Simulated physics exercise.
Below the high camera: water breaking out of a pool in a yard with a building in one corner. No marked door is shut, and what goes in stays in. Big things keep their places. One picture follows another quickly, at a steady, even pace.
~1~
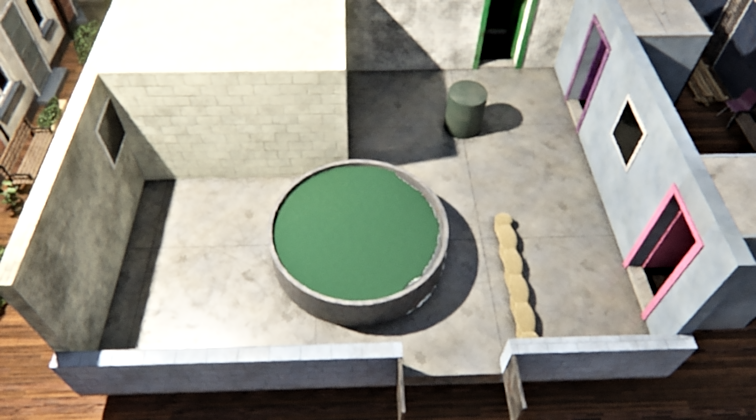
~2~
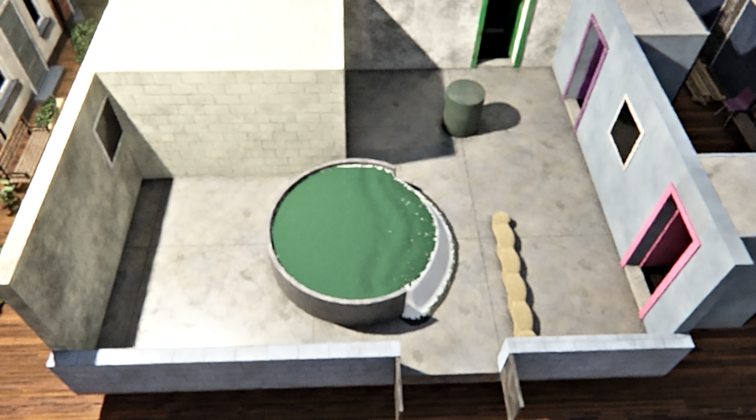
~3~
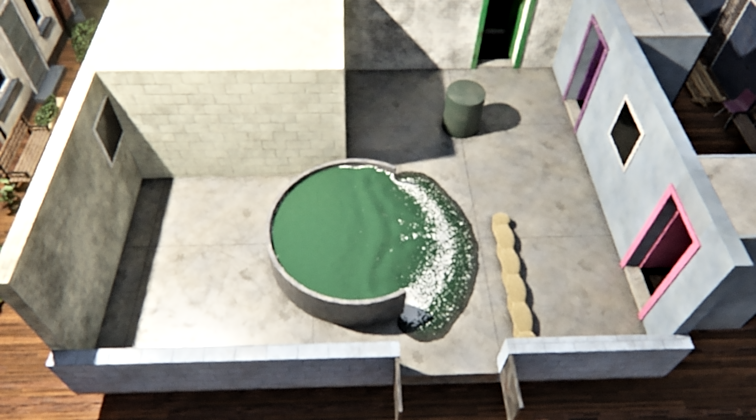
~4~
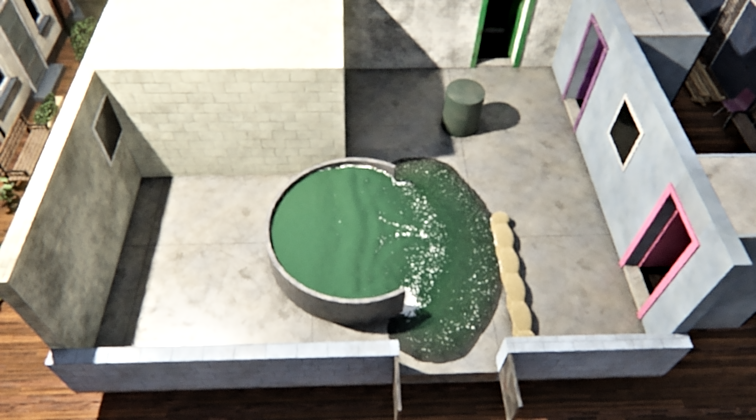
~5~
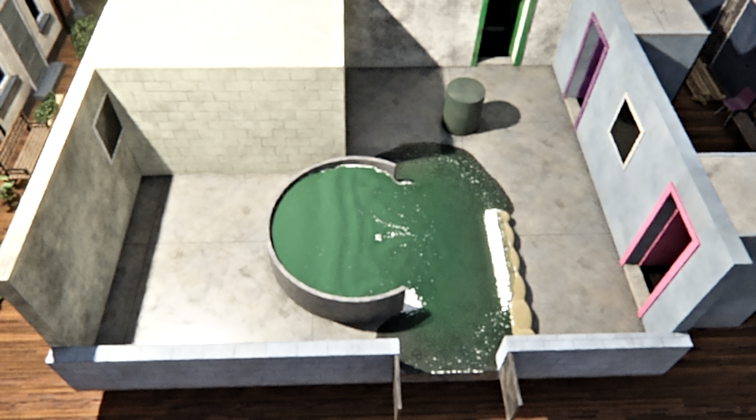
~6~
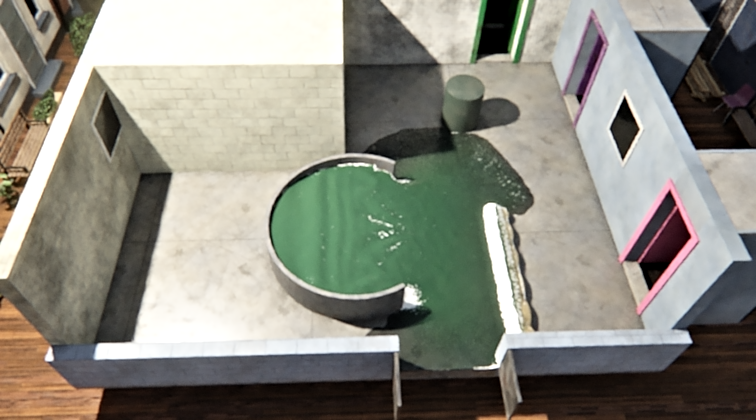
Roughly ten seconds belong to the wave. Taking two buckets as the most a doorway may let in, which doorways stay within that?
The purple door lets in beyond two buckets; the pink door lets in beyond two buckets; the green door lets in beyond two buckets.
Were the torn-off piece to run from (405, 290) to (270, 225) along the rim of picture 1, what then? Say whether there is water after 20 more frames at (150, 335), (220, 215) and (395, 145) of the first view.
Point by point: Soaked; soaked; unwetted.
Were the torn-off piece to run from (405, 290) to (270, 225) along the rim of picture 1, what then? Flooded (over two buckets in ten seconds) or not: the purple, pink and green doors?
So the purple one ends up below, the pink one ends up below and the green one ends up below.
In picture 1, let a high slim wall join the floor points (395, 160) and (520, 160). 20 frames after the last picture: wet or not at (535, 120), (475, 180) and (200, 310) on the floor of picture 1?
First soaked, then soaked, then spared.
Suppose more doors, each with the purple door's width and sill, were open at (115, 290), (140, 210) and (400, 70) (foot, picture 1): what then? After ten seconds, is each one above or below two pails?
In that order: Holds, stays under, lets more in.
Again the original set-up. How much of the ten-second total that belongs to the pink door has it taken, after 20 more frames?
Near 55 in a hundred.
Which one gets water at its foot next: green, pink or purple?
I'd say the purple one.
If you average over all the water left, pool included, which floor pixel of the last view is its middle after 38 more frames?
The water's centre sits above (455, 186).
A moment on, water covers 40 % of the floor; the purple door not reached, the pink door not reached, the green door not reached.
Next, water covers 50 % of the floor; the purple door under two buckets in, the pink door wet at the sill, nothing in, the green door not reached.
Then, water covers 55 % of the floor; the purple door over two buckets in, the pink door over two buckets in, the green door wet at the sill, nothing in.
Later, water covers 70 % of the floor; the purple door far over two buckets in, the pink door over two buckets in, the green door far over two buckets in.
In the end, water covers 85 % of the floor; the purple door far over two buckets in, the pink door over two buckets in, the green door far over two buckets in.
